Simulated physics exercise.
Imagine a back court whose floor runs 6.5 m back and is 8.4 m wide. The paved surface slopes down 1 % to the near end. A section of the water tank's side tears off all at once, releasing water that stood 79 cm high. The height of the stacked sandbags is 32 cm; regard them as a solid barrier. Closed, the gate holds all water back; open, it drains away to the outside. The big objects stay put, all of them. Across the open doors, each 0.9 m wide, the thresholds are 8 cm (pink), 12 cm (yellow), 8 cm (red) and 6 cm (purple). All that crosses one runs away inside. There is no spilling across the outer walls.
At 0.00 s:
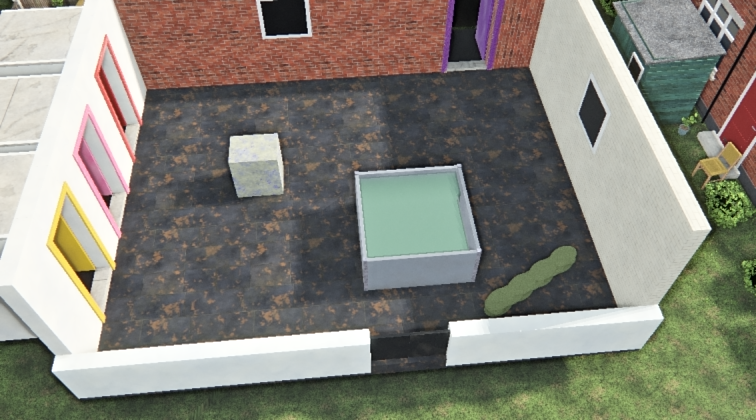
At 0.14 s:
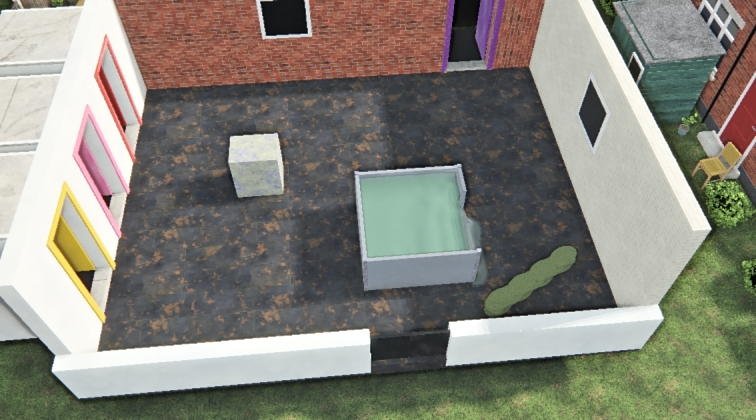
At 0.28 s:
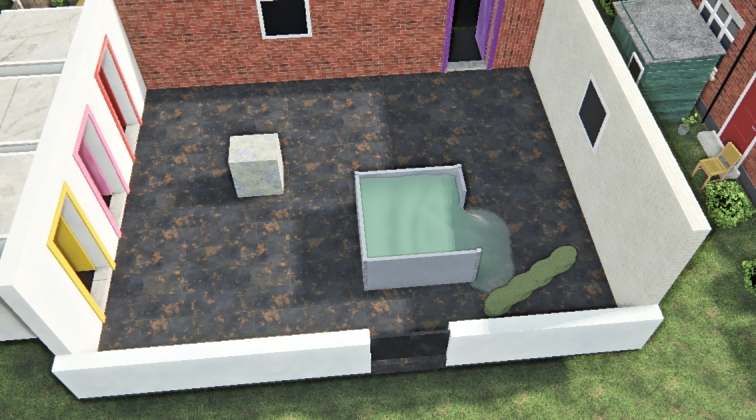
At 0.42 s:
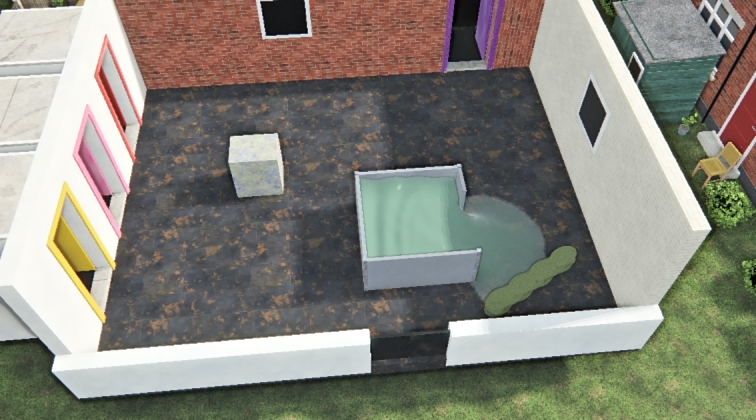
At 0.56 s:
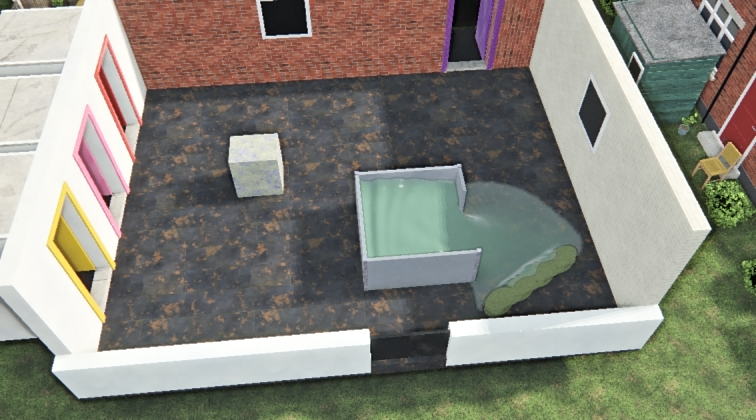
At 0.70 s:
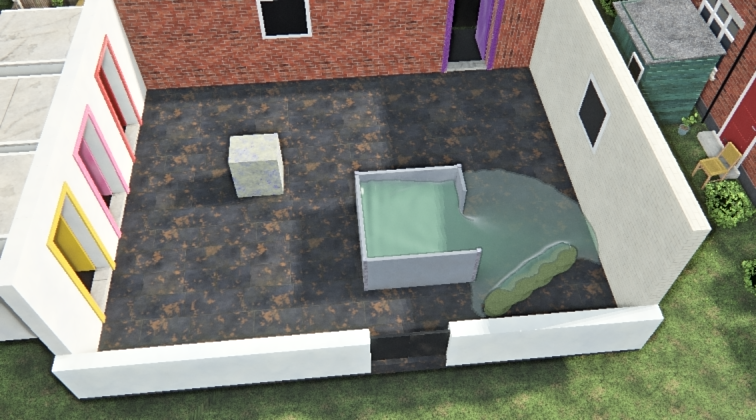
In the video, the right side of a grey-walled tank of greenish water gives way in a walled courtyard, and the water pours out, fanning across the dark floor around a low green barrier and reaching the right wall.
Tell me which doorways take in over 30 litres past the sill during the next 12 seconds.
As I see it, the pink door falls short of the limit. The yellow door falls short of the limit. The red door falls short of the limit. The purple door surpasses the limit.
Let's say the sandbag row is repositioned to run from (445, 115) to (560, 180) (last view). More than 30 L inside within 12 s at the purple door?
Purple: Within it.
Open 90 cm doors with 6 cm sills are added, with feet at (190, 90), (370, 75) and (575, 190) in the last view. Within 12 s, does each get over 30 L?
In that order: Under, below, above.
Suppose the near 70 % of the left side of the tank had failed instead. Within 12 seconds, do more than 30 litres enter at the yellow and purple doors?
Against the limit, the yellow door exceeds it and the purple door stays within it.
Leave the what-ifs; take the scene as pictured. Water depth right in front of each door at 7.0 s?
Measured in centimetres, the pink door gives 1, the yellow door 8, the red door 5 and the purple door 9.
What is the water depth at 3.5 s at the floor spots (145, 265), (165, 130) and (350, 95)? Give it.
0, 0 and 0 cm.
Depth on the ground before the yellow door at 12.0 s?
I'd say close to 9.0 cm.
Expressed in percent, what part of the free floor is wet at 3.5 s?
Roughly 40 % of the floor.
After 1.4 s water covers 15 % of the floor and is deepest (54 cm) near (581, 222); pink door not reached, yellow door not reached, red door not reached, purple door not reached.
After 2.2 s water covers 25 % of the floor and is deepest (40 cm) near (581, 222); pink door not reached, yellow door not reached, red door not reached, purple door not reached.
After 3.5 s water covers 40 % of the floor and is deepest (24 cm) near (520, 78); pink door not reached, yellow door not reached, red door not reached, purple door 18 cm at the sill, 60 L in.
After 7.0 s water covers 80 % of the floor and is deepest (14 cm) near (620, 330); pink door not reached, yellow door 8 cm at the sill, 0 L in, red door 5 cm at the sill, 0 L in, purple door 9 cm at the sill, 158 L in.
After 12.0 s water covers 95 % of the floor and is deepest (10 cm) near (105, 313); pink door 6 cm at the sill, 2 L in, yellow door 9 cm at the sill, 0 L in, red door 6 cm at the sill, 0 L in, purple door 3 cm at the sill, 164 L in.
